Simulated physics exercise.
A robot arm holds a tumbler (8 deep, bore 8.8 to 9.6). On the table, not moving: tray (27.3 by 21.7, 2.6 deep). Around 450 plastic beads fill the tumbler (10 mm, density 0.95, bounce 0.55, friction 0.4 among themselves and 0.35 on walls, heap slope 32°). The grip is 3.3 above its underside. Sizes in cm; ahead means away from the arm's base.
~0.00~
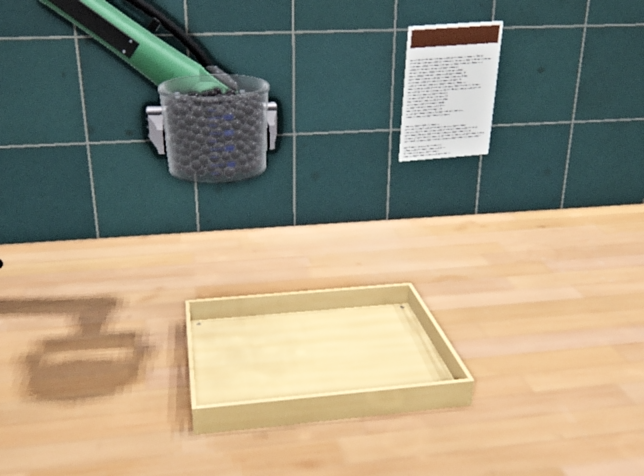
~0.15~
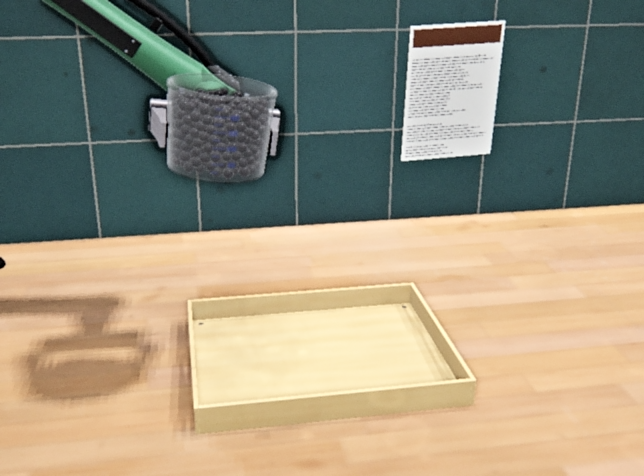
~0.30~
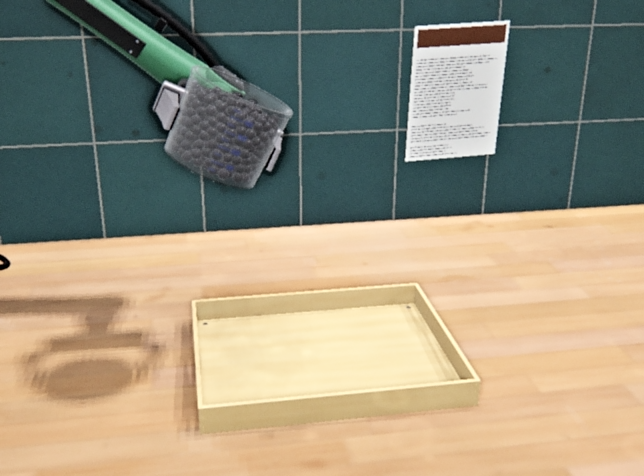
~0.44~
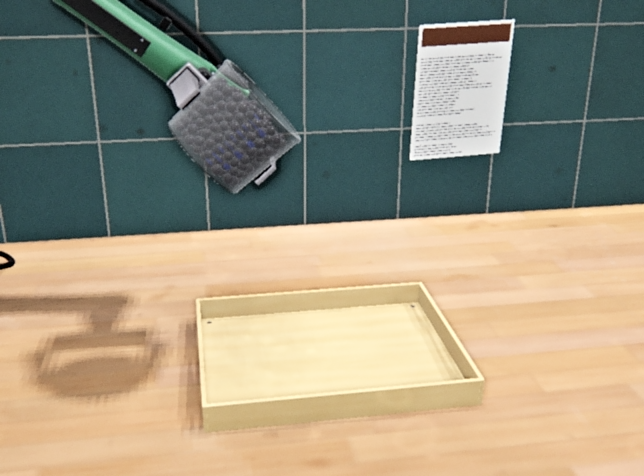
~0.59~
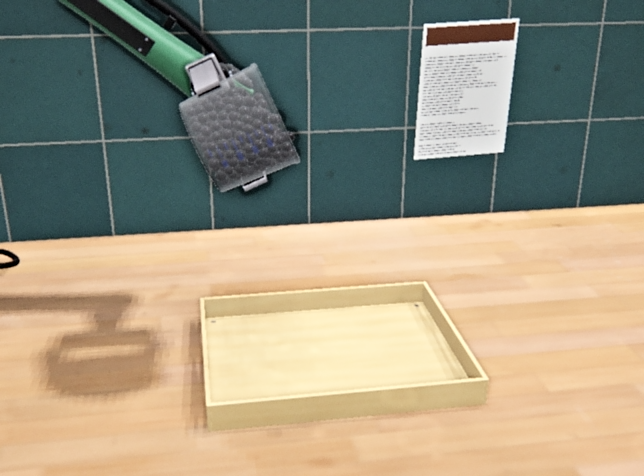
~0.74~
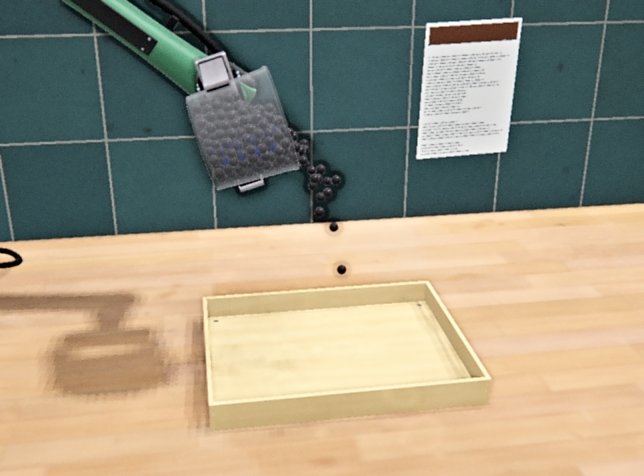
At a wooden counter against dark green tiles, a green robot arm held a clear tumbler of dark beads above a shallow tray, tilted it steadily further over, and a few beads began dropping out.
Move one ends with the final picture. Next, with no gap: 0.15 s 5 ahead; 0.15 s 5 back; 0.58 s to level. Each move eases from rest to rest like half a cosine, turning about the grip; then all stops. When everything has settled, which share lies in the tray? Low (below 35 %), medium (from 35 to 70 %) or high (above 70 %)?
Share in the tray: Medium (from 35 to 70 %).
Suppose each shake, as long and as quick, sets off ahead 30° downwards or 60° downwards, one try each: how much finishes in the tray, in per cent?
About 35 and 20 per cent.
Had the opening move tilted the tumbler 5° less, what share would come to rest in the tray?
In that case some 40 per cent.
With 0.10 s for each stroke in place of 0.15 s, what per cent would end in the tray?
In that case some 50 per cent.
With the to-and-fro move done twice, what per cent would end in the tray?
It would be near 65 per cent.
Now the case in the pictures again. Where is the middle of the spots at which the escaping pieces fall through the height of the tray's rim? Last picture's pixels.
Around (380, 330).
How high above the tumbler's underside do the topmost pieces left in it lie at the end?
Some 6.5 cm.
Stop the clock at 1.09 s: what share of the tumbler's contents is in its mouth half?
Some 45 per cent.
After 1.09 s, tilted 73° forward, highest piece 27 above the table; 223 in the tumbler, 56 in the tray, 4 on the table or floor, 165 in flight or on a rim.
After 1.44 s, tilted 16° forward, highest piece 30 above the table; 216 in the tray, 211 in the tumbler, 18 on the table or floor, 3 in flight or on a rim.
After 1.82 s, level, highest piece 29 above the table; 219 in the tray, 211 in the tumbler, 18 on the table or floor.
After 2.87 s, level, highest piece 29 above the table; 219 in the tray, 211 in the tumbler, 18 on the table or floor.
At rest, 219 in the tray, 211 in the tumbler, 18 on the table or floor. That is 49 % in the tray.
